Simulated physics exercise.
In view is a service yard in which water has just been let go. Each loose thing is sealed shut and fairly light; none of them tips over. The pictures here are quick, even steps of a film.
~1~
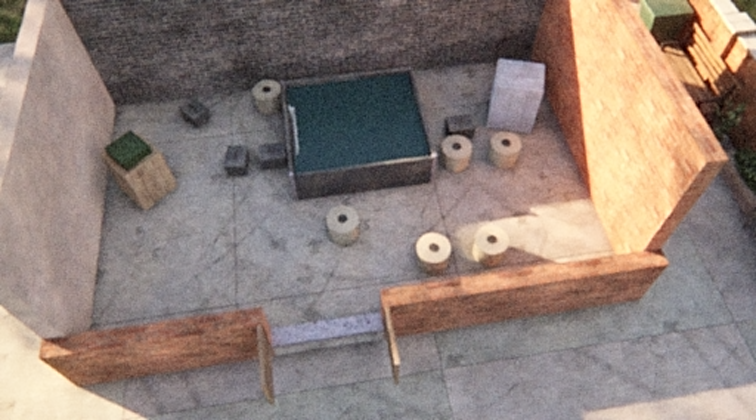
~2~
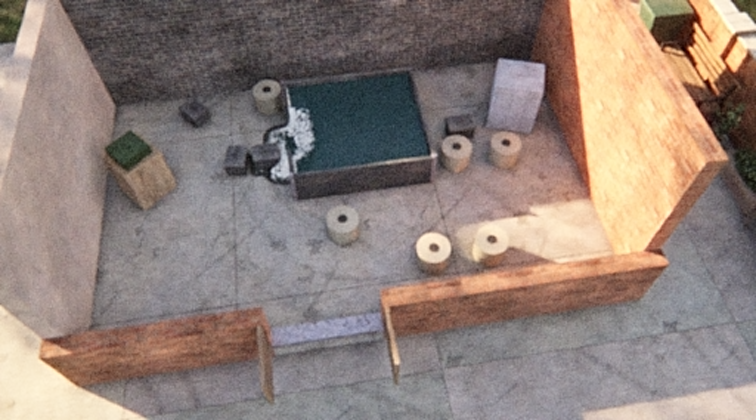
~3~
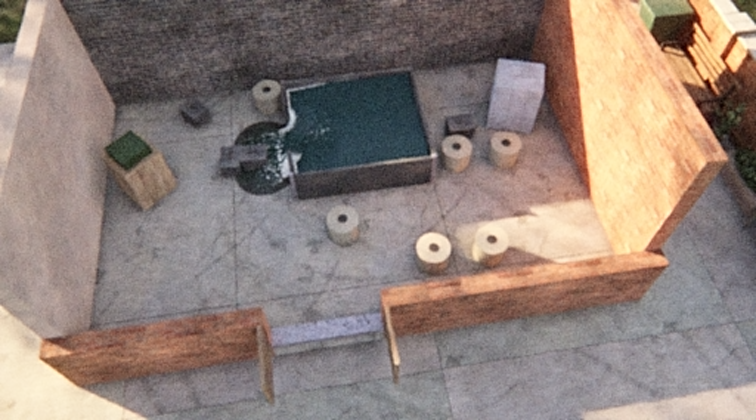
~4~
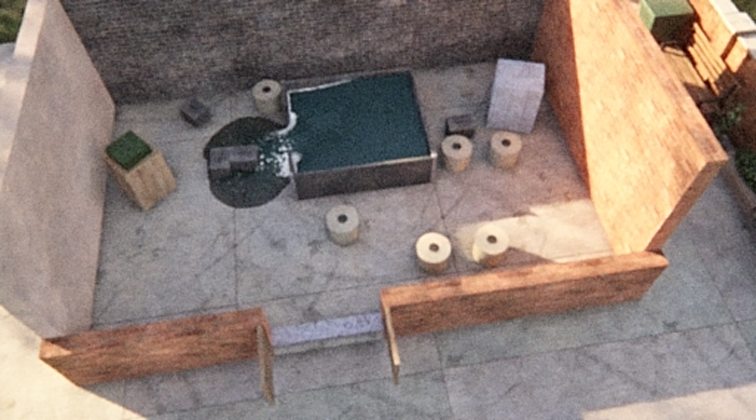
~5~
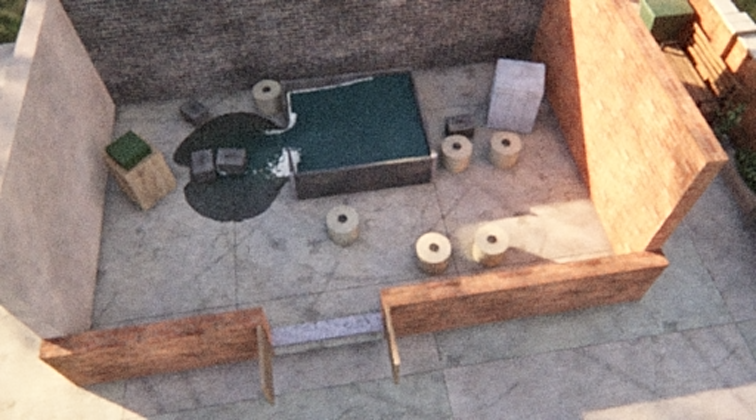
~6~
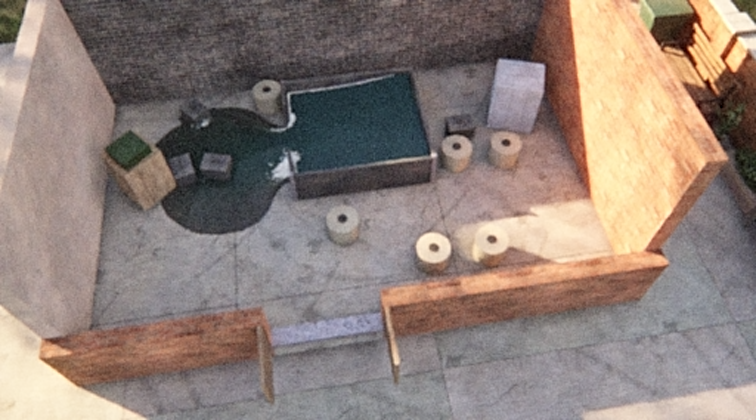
Dark water spills from the left side of a grey tank in a paved, brick-walled yard, seen from a high, fixed viewpoint. Two small dark grey boxes sit left of the tank, with pale round drums around it, a green-topped wooden box at far left and a pale block at right. White froth bursts out first, then the puddle spreads leftward, carrying both boxes a short way left.
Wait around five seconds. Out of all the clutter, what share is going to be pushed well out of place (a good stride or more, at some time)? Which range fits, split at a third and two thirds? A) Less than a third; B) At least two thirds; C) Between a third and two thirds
(A) Less than a third.
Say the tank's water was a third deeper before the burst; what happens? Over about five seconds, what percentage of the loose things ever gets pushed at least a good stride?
I reckon 50 per cent of the loose things.
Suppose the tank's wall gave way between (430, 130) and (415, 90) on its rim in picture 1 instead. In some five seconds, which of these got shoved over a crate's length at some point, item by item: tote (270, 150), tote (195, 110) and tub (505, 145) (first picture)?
Order as asked: Not sent that far; not sent that far; sent that far.
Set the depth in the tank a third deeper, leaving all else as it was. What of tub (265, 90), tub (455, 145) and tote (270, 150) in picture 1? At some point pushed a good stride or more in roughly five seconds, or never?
Respectively, gets that far, never gets that far, gets that far.
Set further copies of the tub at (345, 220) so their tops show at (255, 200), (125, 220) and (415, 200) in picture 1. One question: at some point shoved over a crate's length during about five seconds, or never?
Listed in order: Hardly budges, displaced, then hardly budges.
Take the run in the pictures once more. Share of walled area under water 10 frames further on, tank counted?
By my count it's near 40 in a hundred.
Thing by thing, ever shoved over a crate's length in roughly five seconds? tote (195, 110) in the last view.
My reading: Displaced that much.
A moment on, 2 of 10 are well off their spots; 2 afloat.
Next, 3 of 10 are well off their spots; 3 afloat.
Later, 3 of 10 are well off their spots; 3 afloat.
In the end, 3 of 10 are well off their spots, and 3 have been at some point; 3 afloat.
